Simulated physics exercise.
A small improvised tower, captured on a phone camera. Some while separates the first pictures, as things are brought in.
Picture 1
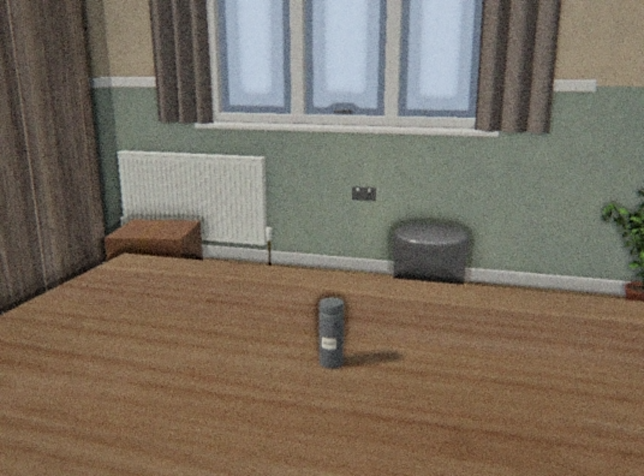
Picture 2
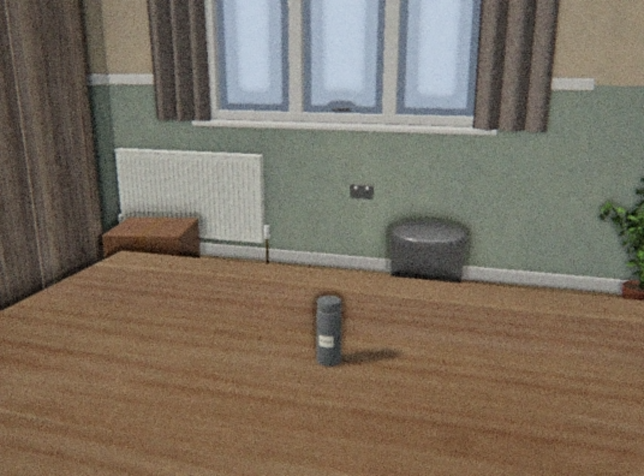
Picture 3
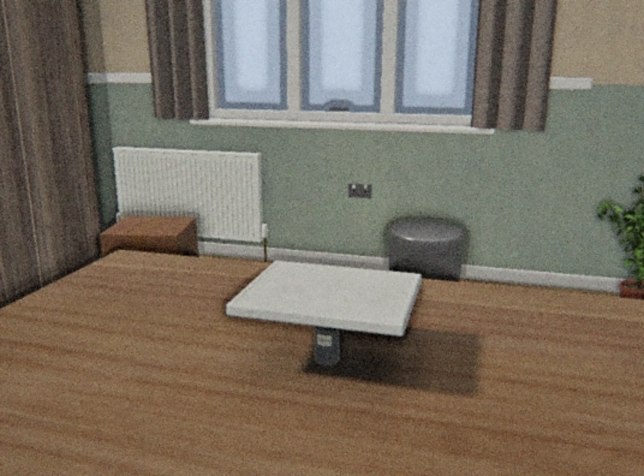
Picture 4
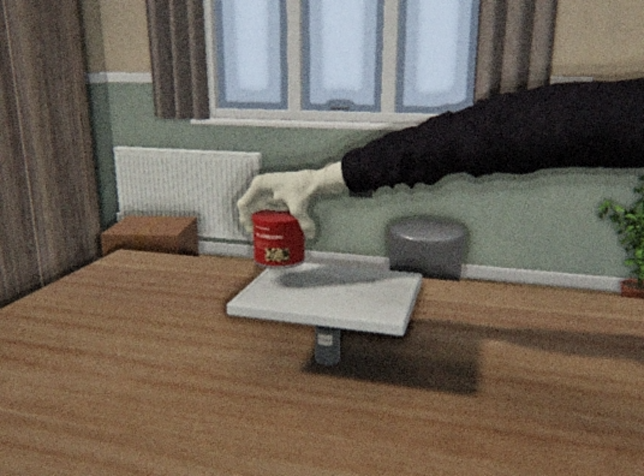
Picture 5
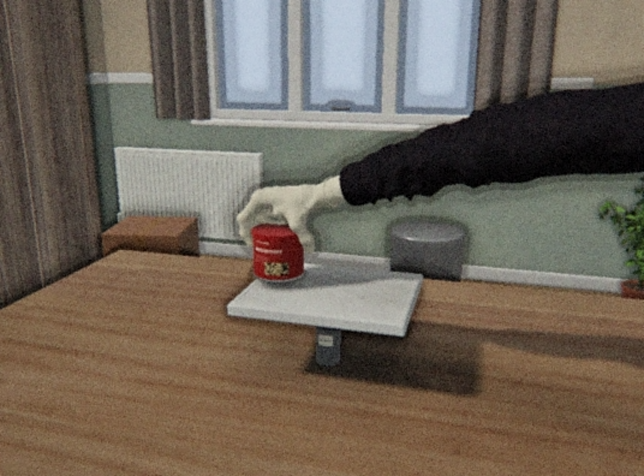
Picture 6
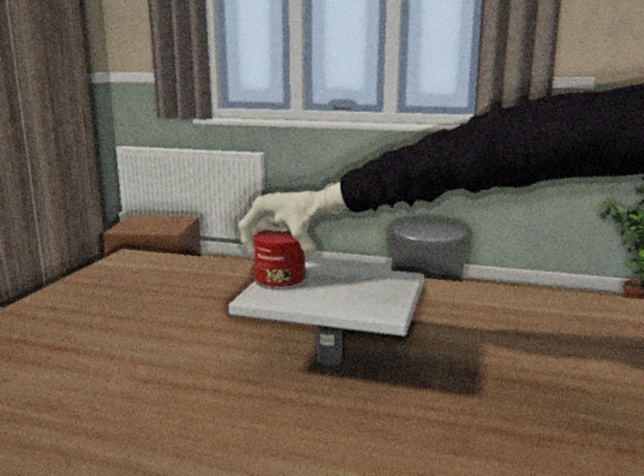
A hand lowering a red tin onto the left side of a white board resting on a grey shaker on a wooden table.
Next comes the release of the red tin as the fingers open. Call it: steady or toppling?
Toppling.
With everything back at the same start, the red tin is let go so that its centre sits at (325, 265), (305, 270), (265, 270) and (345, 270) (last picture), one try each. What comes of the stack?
Try 1: Stable; try 2: Collapse; try 3: Collapse; try 4: Collapse.
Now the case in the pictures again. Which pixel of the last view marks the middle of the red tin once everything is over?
Somewhere around (223, 320) in the last picture.
Then, 0.30 s on from there, red tin now fallen; white lid turned 47° from how it was put.
Then, 0.40 s on from there, white lid turned 63° from how it was put.
Then, 0.60 s on from there, white lid now fallen; grey shaker turned 32° from how it was put.
Then, 0.70 s on from there, grey shaker now fallen.
In the end, fallen, grey shaker, white lid and red tin. At the end, from the last picture's camera, red tin near (223, 321). The stack gives way.
